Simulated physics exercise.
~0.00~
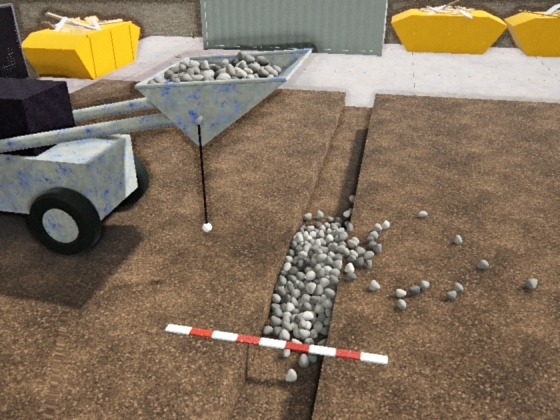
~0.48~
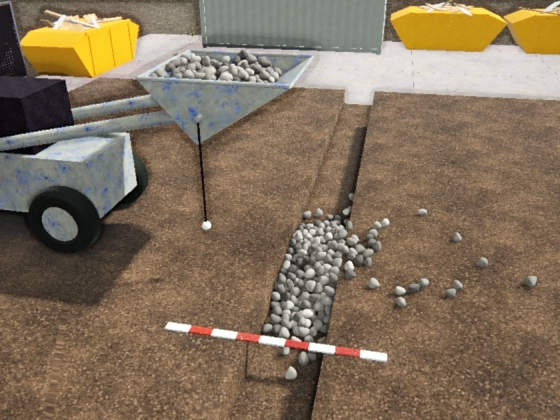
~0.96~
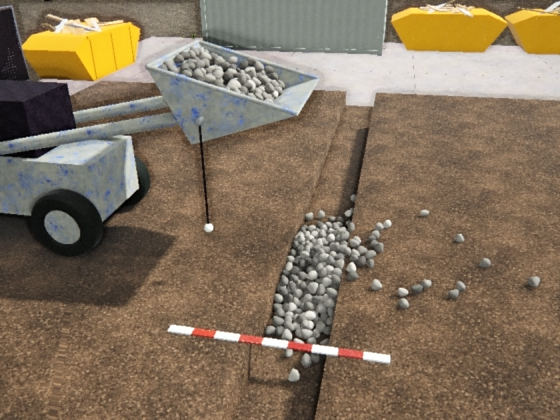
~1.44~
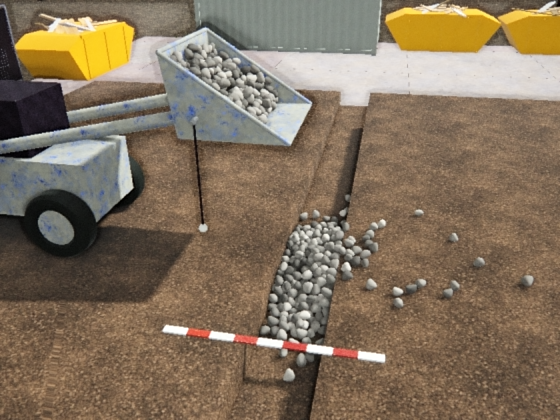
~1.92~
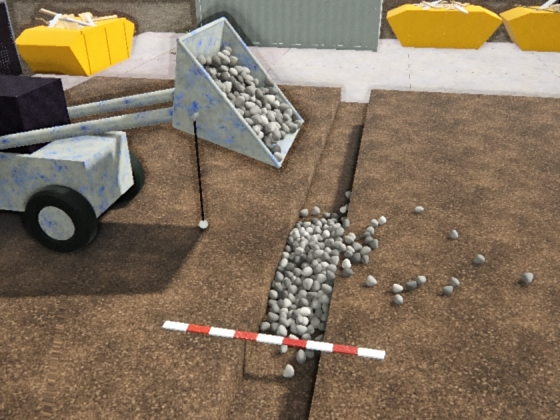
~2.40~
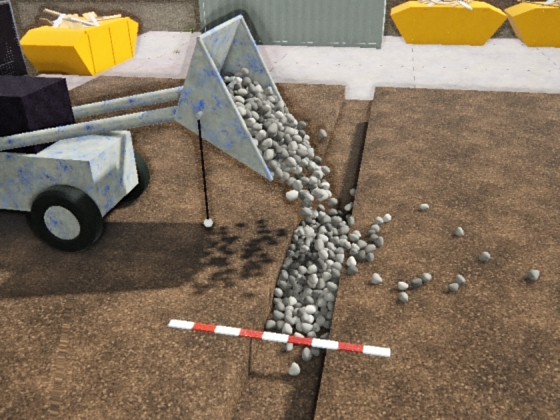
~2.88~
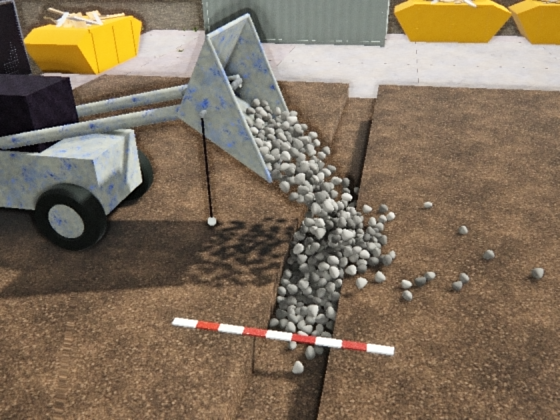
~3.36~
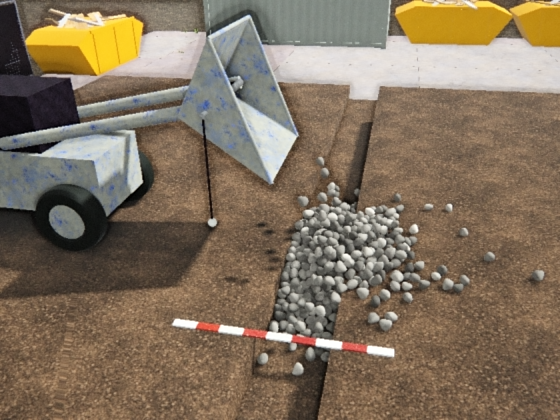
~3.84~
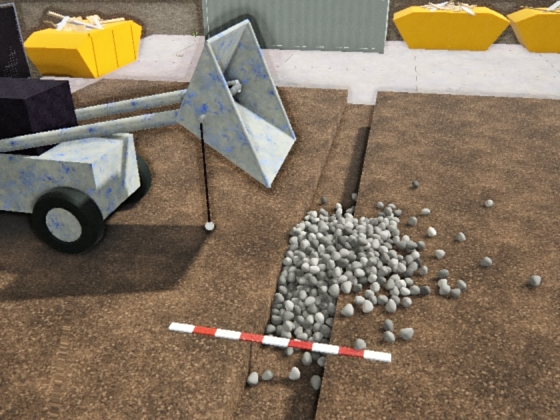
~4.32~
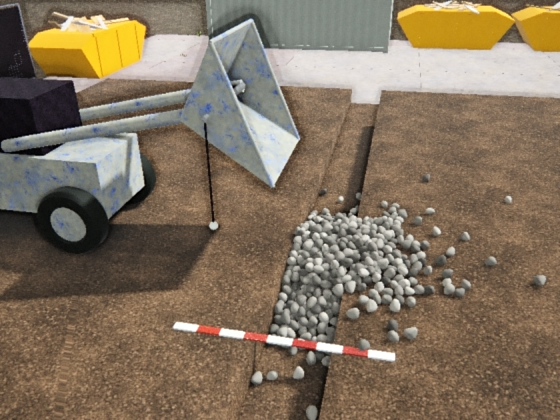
The video shows a small loader tipping its raised bucket of grey cobbles toward a trench already partly filled with stones. The cobbles slide out onto the earlier heap, some spilling to the right, and the emptied bucket stays tilted above a larger pile spread across the trench.
